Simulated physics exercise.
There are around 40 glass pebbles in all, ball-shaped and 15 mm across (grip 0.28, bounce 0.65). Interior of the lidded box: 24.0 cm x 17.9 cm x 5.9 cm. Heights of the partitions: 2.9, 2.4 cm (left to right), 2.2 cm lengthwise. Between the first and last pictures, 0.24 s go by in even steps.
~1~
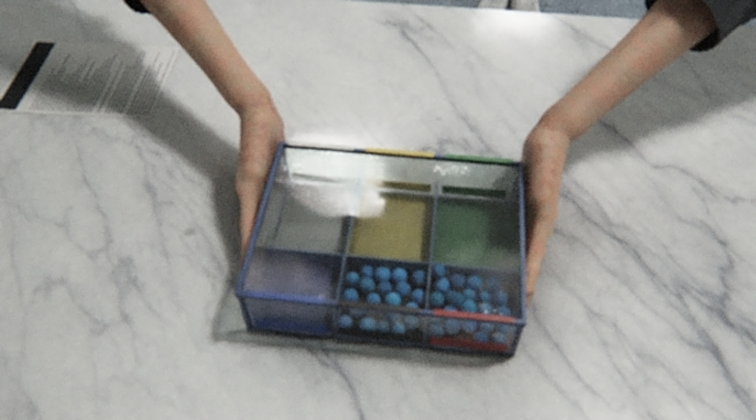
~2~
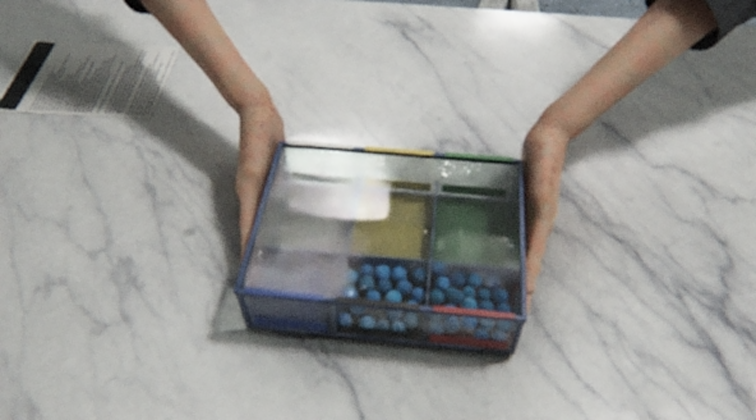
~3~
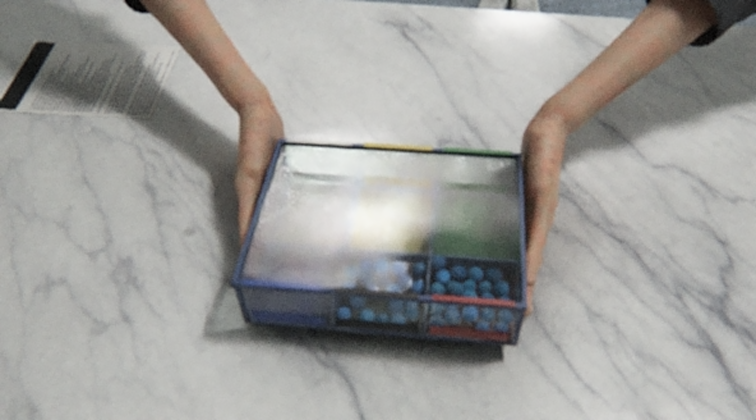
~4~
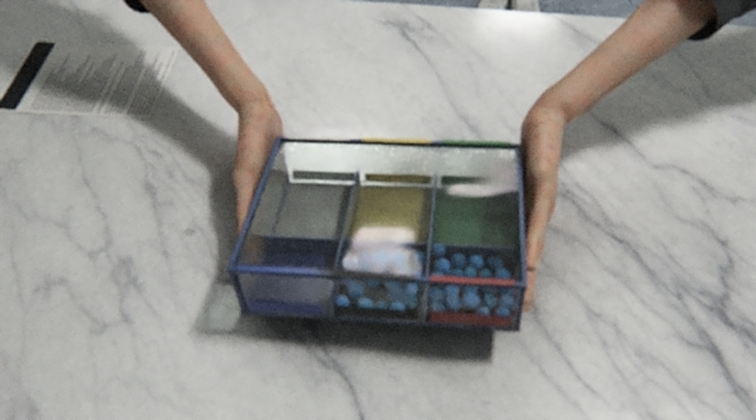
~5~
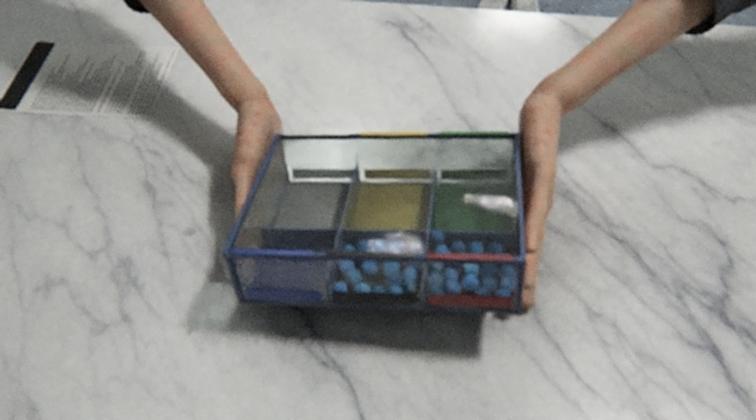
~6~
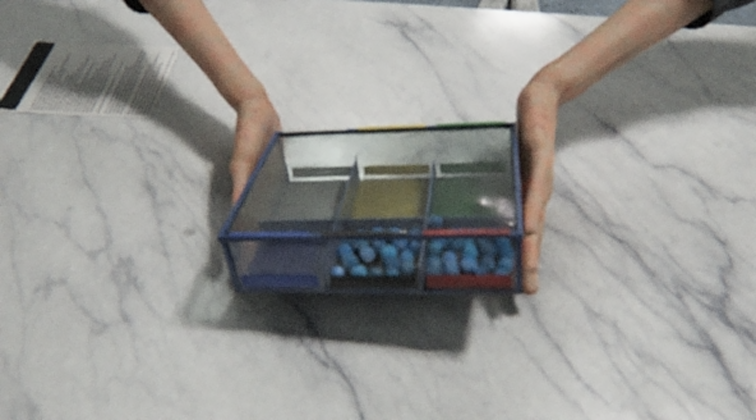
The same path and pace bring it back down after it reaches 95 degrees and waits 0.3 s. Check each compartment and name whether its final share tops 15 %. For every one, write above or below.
Red below, blue below, green below, yellow above, white above, black below.
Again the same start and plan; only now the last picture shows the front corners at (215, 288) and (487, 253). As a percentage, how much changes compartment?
It would come to roughly 100 percent.
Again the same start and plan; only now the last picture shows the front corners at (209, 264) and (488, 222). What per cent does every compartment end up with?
It comes out as red at 0 percent, blue at 5 percent, green at 0 percent, yellow at 5 percent, white at 90 percent and black at 0 percent.
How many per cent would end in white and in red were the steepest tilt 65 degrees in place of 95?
White: 0 per cent; red: 45 per cent.
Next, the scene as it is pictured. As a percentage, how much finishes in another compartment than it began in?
About 100 per cent.
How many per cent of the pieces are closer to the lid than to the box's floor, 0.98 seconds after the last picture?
Something like 60 percent of the pieces.
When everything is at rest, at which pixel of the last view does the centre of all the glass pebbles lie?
Near (339, 212).
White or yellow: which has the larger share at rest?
Answer: White.
Then, 0.98 s after the last picture, tilt 95 degrees; red 5 %, green 15 %, yellow 45 %, white 30 %, black 5 %.
Then, 1.64 s after the last picture, tilt 49 degrees; yellow 35 %, white 65 %.
Then, 2.33 s after the last picture, tilt 0 degrees; yellow 35 %, white 65 %.
In the end, red 0 %, blue 0 %, green 0 %, yellow 35 %, white 65 %, black 0 %.
